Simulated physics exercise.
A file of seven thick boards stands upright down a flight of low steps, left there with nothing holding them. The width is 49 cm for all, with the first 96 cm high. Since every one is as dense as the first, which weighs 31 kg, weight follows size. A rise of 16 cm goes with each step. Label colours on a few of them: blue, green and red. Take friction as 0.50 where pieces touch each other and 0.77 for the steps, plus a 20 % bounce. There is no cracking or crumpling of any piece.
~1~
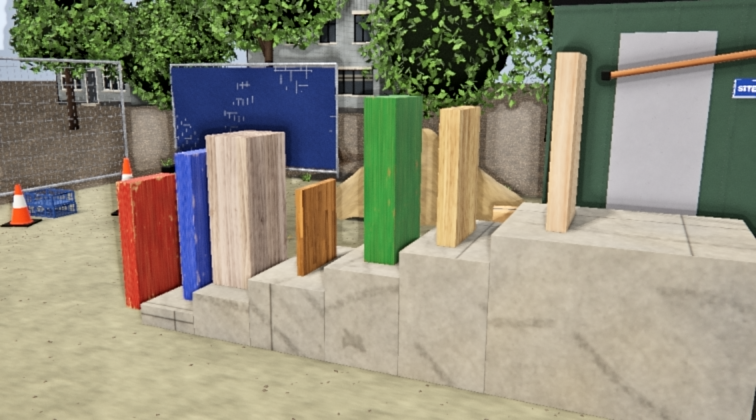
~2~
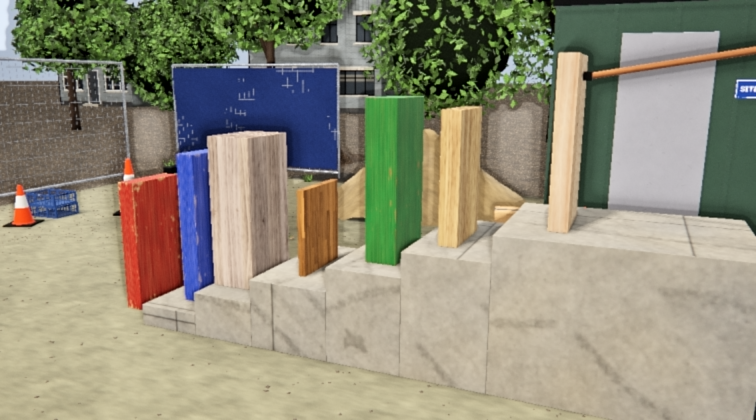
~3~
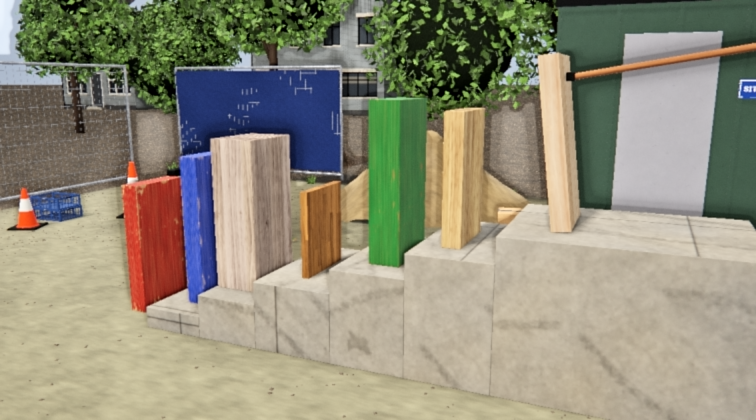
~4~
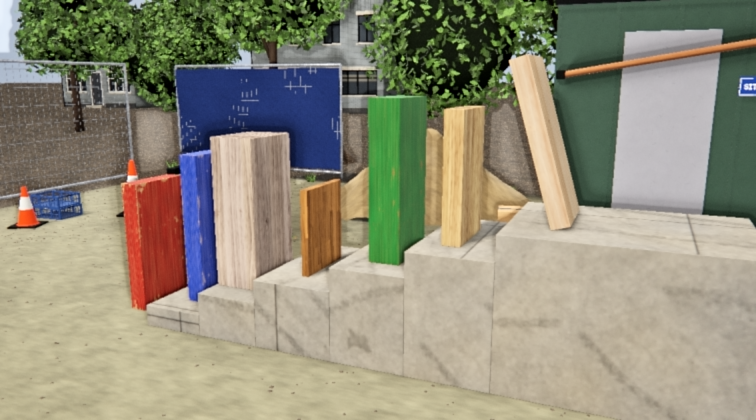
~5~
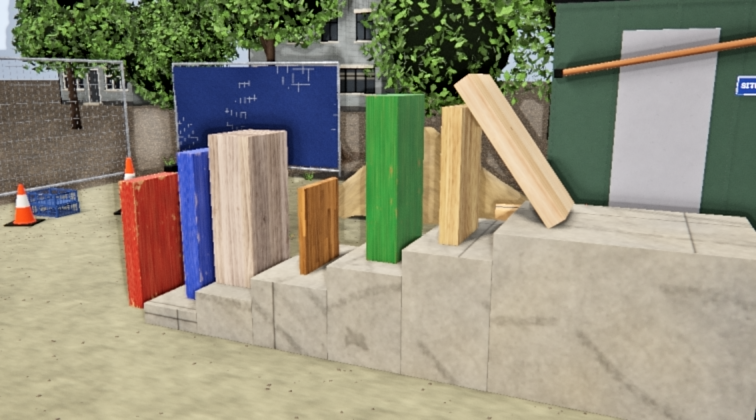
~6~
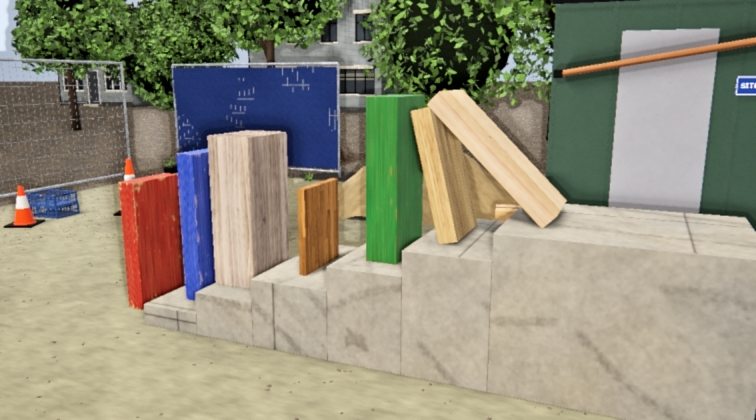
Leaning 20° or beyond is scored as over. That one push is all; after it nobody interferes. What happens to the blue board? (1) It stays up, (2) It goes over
2, it goes over.
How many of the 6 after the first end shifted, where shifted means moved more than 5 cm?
I count 6 of them.
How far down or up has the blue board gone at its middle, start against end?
About 50 cm lower.
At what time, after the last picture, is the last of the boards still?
I'd say around 2.0 seconds.
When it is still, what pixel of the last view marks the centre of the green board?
It settles close to (310, 238) in the last view.
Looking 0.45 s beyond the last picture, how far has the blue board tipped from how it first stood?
Roughly 0 degrees.
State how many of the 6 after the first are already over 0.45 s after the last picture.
Count at that instant: 1.
Then, 0.45 s on from the sixth picture, 1 of the 6 other boards over; blue board unmoved; green board tipped 19°.
Then, 0.85 s on from the sixth picture, 3 of the 6 other boards over; blue board unmoved; green board tipped 63°.
Then, 1.47 s on from the sixth picture, 5 of the 6 other boards over; blue board tipped 40°; green board lying flat.
Then, 1.77 s on from the sixth picture, 6 of the 6 other boards over; blue board lying flat; green board lying flat.
Finally, 6 of the 6 other boards over; blue board lying flat; green board lying flat; red board lying flat. Not one is left standing. Seen by the last camera, middles, blue board near (150, 273), green board near (310, 238).
